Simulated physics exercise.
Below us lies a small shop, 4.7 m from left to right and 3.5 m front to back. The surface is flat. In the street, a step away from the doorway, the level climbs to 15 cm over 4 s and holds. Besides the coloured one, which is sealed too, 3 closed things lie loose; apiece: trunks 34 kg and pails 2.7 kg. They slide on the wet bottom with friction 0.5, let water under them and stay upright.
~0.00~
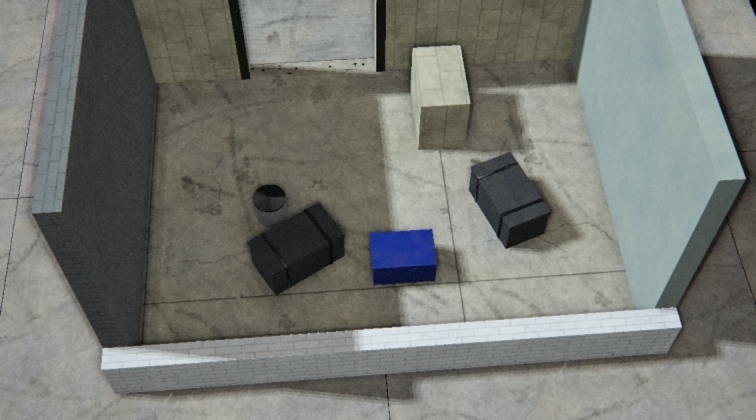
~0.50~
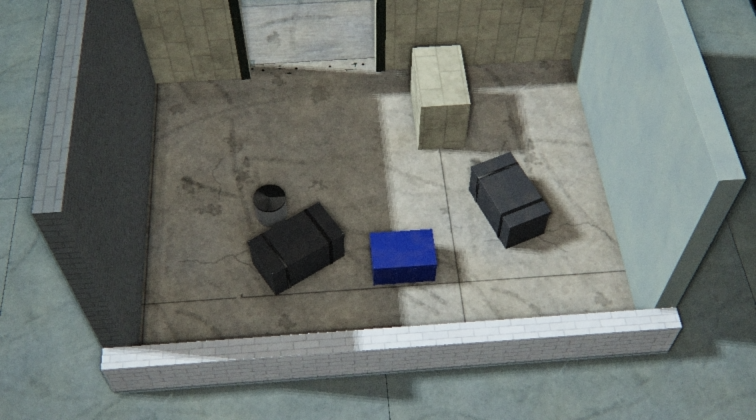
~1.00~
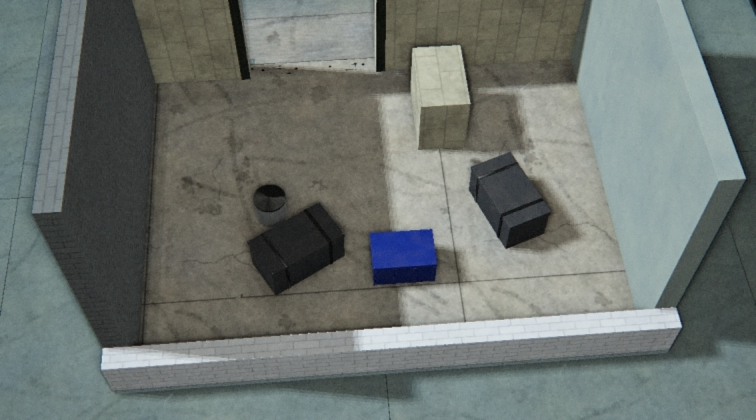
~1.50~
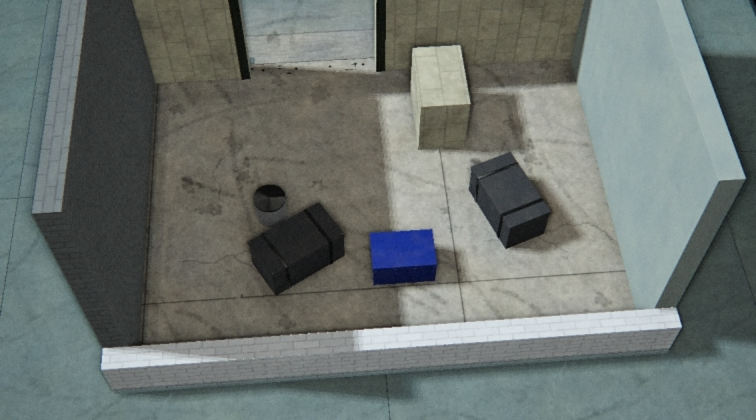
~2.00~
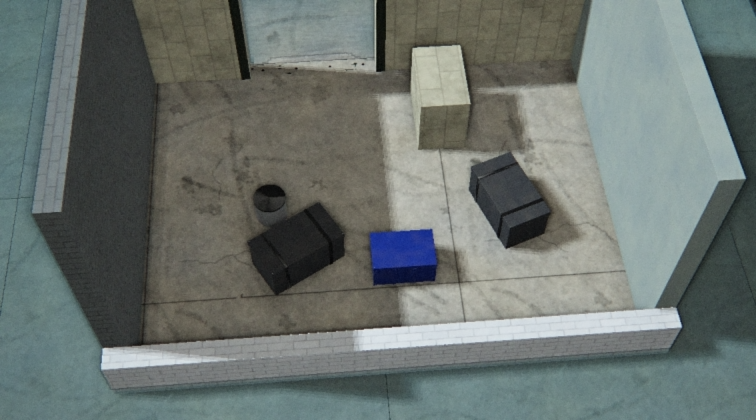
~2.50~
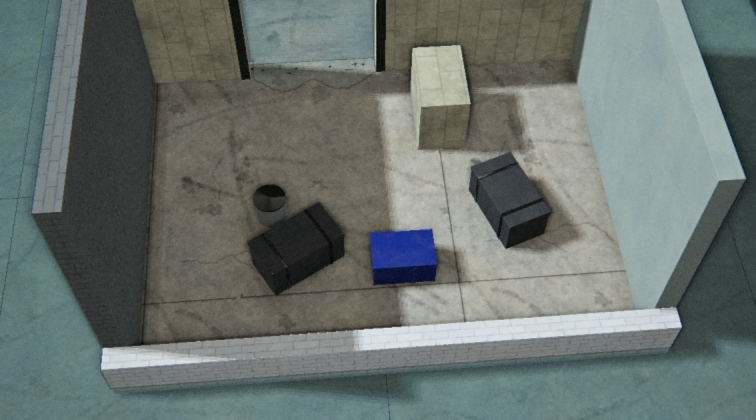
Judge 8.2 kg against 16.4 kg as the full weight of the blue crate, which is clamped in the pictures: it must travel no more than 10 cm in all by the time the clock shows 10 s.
I expect that neither load is enough.
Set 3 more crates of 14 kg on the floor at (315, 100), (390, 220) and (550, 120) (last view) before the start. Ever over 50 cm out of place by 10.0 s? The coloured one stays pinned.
In turn: More, under, less.
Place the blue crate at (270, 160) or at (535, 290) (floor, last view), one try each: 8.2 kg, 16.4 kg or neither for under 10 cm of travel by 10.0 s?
In turn: Neither is enough; only the larger holds.
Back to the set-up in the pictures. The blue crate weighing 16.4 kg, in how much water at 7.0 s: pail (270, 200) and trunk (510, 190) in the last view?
About 8 and 3 cm.
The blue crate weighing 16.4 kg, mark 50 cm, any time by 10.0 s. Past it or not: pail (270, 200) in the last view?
It is more.
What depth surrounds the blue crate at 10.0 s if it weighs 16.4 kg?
Roughly 8 cm.
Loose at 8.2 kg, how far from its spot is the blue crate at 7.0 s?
Roughly 80 cm.
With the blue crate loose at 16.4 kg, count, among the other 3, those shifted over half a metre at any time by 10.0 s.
1 of them.
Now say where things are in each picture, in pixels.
The blue crate at (403, 249) rests on the ground; 0.0 m2 under water; 0 of 4 have shifted, in the first picture.
The blue crate at (403, 249), on the bottom; 0.0 m2 under water; 0 of 4 have shifted, in the second picture.
The blue crate at (403, 249) rests on the ground; 0.0 m2 under water; 0 of 4 have shifted, in the third picture.
The blue crate at (403, 249) rests on the ground; 0.0 m2 under water; 0 of 4 have shifted, in the fourth picture.
The blue crate at (403, 249), on the bottom; water covers 0.0 m2; 0 of 4 have shifted, in the fifth picture.
The blue crate at (403, 249) rests on the ground; water covers 0.2 m2; 0 of 4 have shifted, in the sixth picture.
After 3.5 s the blue crate would be 0 cm from its start with 8.2 kg and 0 cm from its start with 16.4 kg; 0 cm of water round it then.
After 4.5 s the blue crate would be 0 cm from its start with 8.2 kg and 0 cm from its start with 16.4 kg; 0 cm of water round it then.
After 7.0 s the blue crate would be 73 cm from its start with 8.2 kg and 14 cm from its start with 16.4 kg; 4 cm of water round it then.
After 10.0 s the blue crate would be 101 cm from its start with 8.2 kg and 30 cm from its start with 16.4 kg; 8 cm of water round it then.
